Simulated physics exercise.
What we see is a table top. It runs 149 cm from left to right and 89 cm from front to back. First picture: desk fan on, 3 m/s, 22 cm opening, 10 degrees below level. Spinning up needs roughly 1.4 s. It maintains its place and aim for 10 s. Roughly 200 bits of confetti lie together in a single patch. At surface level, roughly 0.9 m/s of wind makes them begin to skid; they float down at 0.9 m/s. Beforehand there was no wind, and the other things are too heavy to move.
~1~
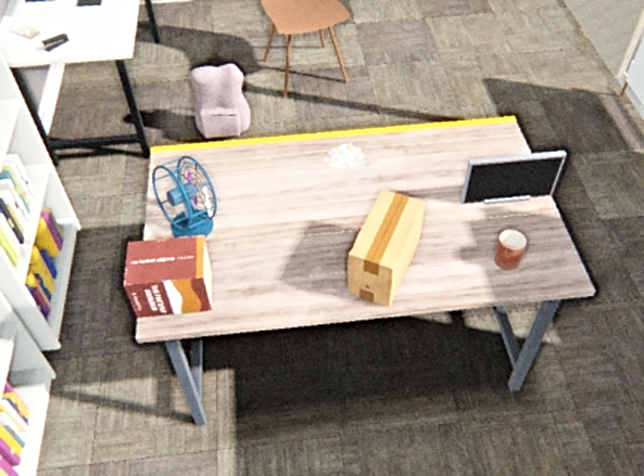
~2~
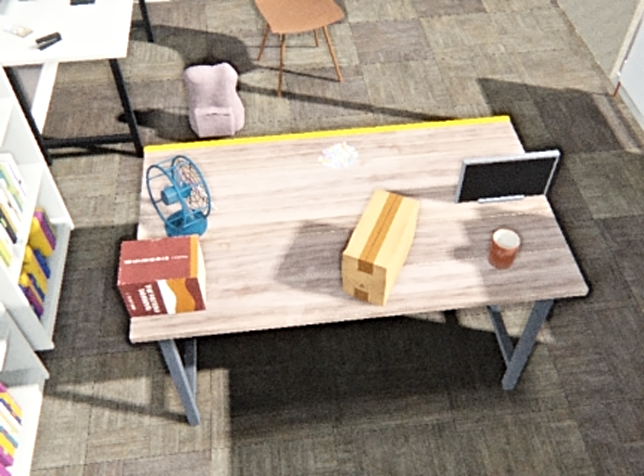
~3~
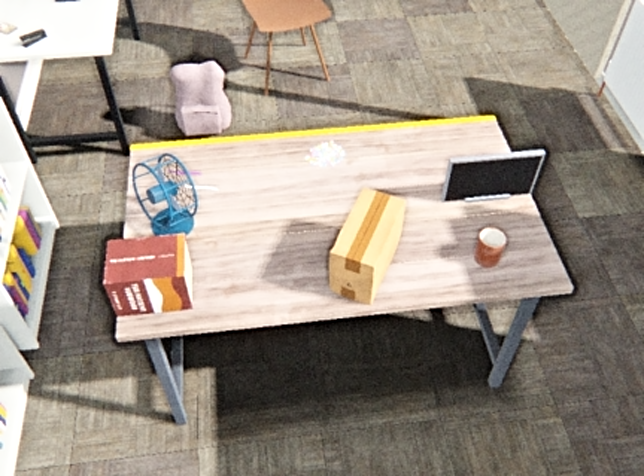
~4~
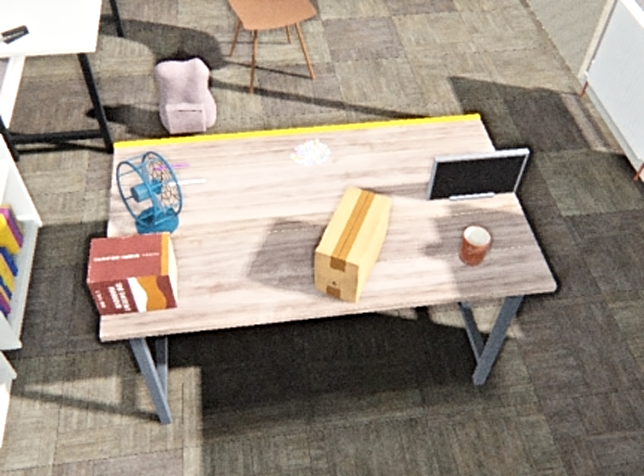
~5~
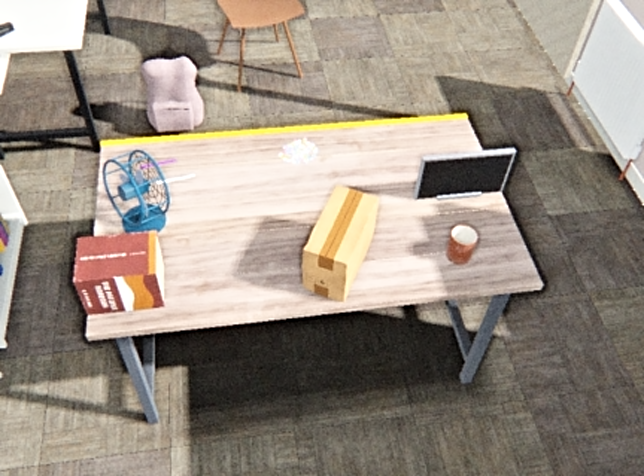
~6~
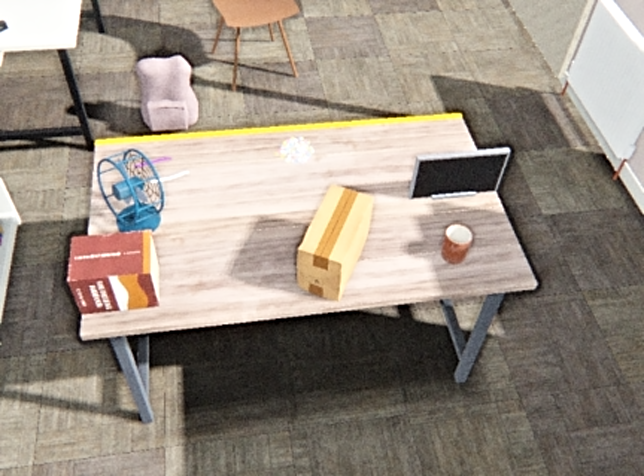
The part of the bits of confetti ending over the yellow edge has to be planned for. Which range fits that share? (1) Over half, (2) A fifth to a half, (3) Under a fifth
1.
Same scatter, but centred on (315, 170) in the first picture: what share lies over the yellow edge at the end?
Then roughly 80 percent would end up there.
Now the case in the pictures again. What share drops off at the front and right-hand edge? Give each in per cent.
Roughly 0 % front, roughly 20 % right-hand.
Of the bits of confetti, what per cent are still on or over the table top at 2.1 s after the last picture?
Close to 0 in a hundred are still there.
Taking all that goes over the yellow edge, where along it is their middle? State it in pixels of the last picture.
I'd say roughly (357, 122).
Then, 0.9 s after the last picture, 26 % are on the move or not yet settled, 82 % are over the yellow edge.
Then, 2.1 s after the last picture, 0 % are on the move or not yet settled, 82 % are over the yellow edge.
Then, 4.4 s after the last picture, 0 % are on the move or not yet settled, 82 % are over the yellow edge.
Then, 8.9 s after the last picture, at the end, 82 % are over the yellow edge.
